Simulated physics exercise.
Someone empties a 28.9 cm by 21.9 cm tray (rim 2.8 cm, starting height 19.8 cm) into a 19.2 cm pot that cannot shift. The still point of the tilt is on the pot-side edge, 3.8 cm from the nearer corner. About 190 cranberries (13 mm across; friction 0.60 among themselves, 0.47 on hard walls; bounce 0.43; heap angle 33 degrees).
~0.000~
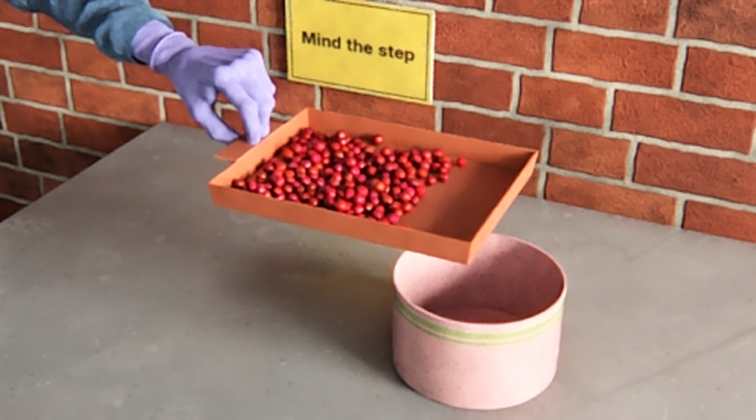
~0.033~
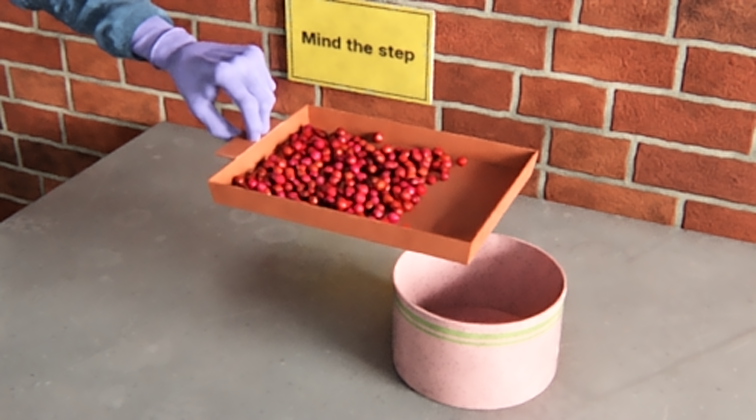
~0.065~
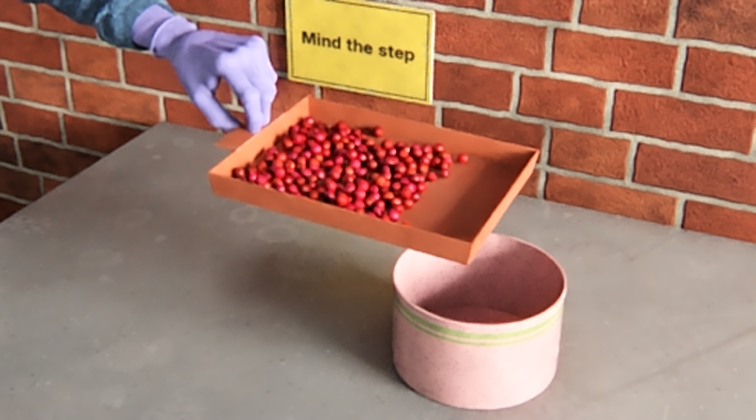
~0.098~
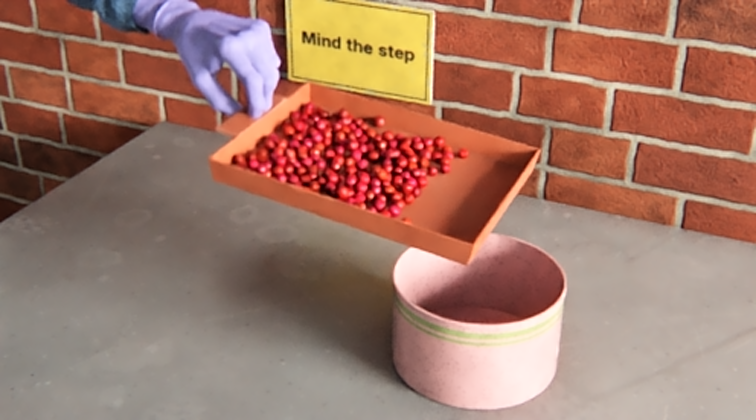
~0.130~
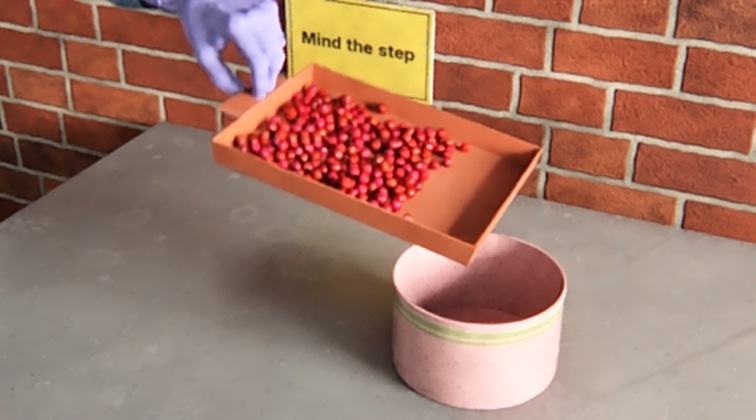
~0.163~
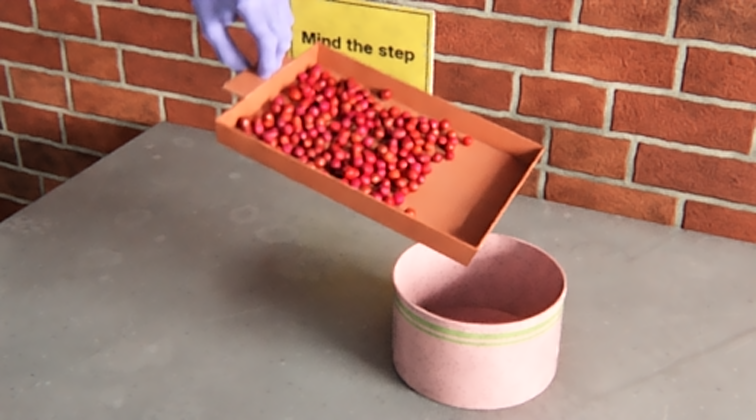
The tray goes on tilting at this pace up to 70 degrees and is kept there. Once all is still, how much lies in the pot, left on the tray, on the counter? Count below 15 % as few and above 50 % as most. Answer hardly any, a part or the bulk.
Pot: Hardly any, tray: A part, counter: The bulk.
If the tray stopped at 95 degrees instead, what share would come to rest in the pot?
It would be near 5 per cent.
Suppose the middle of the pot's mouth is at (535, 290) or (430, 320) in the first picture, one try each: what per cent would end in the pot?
Some 25 and 0 per cent.
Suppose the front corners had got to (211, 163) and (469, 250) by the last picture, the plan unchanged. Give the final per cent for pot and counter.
Pot 0, counter 50.
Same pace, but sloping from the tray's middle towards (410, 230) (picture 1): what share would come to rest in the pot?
About 0 per cent.
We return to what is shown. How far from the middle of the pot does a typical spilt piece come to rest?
Some 26 cm.
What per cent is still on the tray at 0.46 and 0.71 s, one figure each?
In turn: 100, 40.
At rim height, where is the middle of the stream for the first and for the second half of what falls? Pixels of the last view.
At about (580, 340), then at (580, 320).
After 0.34 s, tilt 45 degrees; the tray holds 100 %, the pot 0 %.
Then, at 0.46 s, tilt 64 degrees; the tray holds 100 %, the pot 0 %.
After 0.71 s, tilt 70 degrees; the tray holds 40 %, the pot 0 %.
In the end, at 1.7 s, pot 0 %, tray 35 %, counter 65 %.
